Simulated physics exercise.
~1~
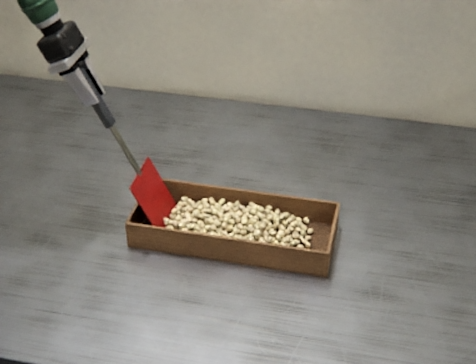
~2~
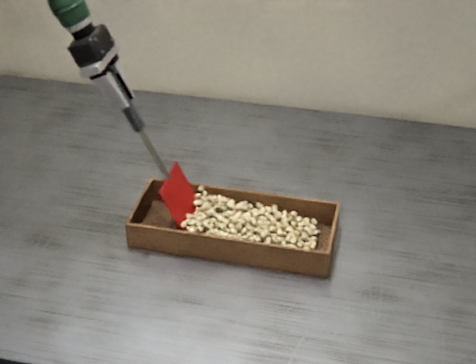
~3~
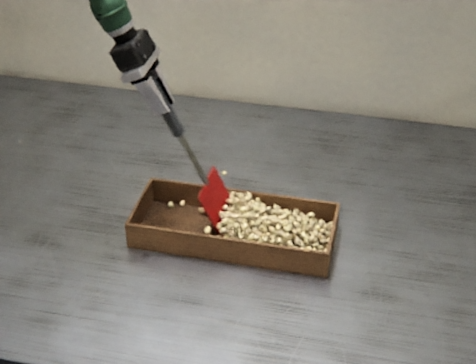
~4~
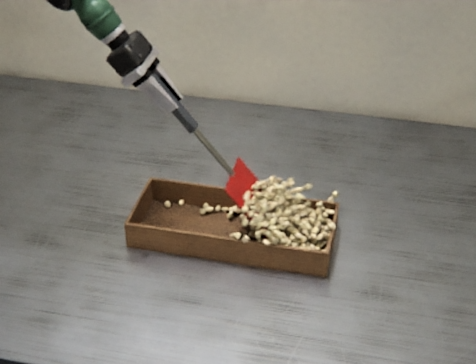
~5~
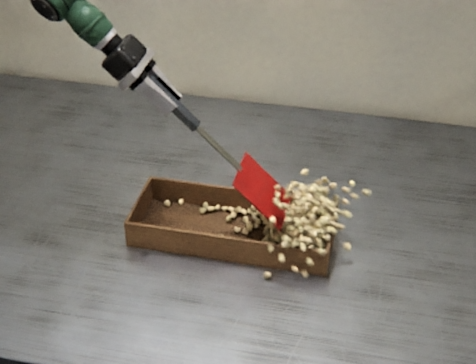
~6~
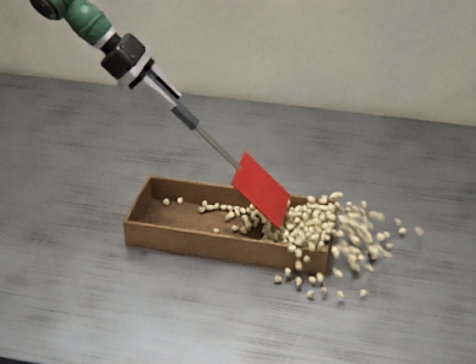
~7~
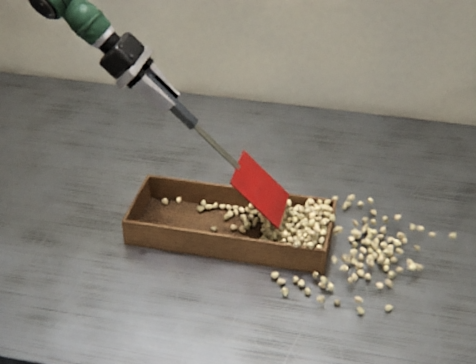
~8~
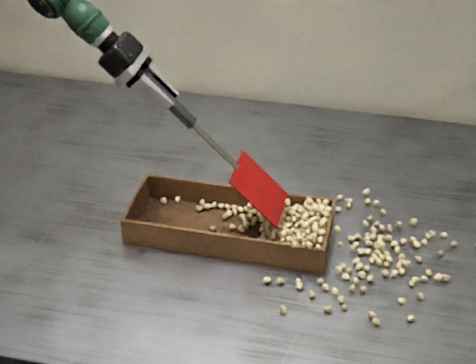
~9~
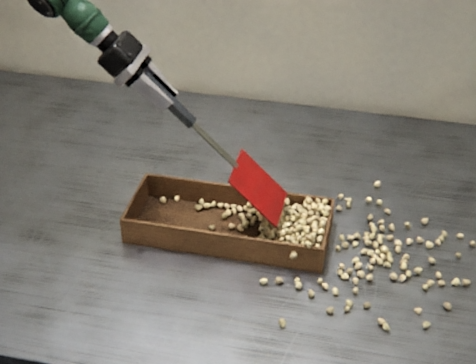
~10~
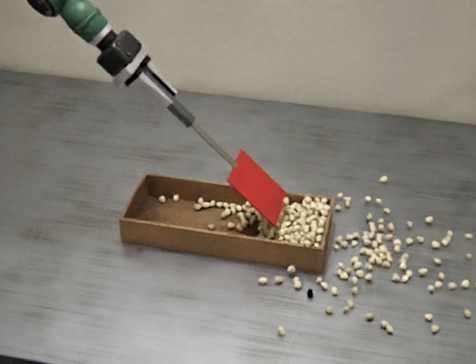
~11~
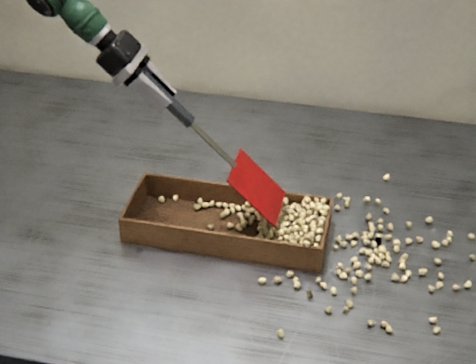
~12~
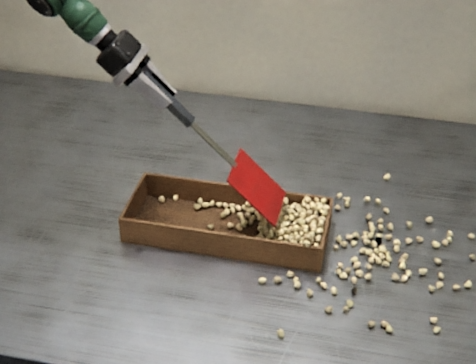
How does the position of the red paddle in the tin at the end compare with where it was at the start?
The paddle starts near the left end of the tin and ends well to the right, close to the tin's right end.
On a grey tabletop, a robot arm sweeps a red paddle rightward through pale beans in a shallow brown tin, piling them up at the right end until many spill over onto the table, while the rest stay inside beside the halted, tilted paddle.
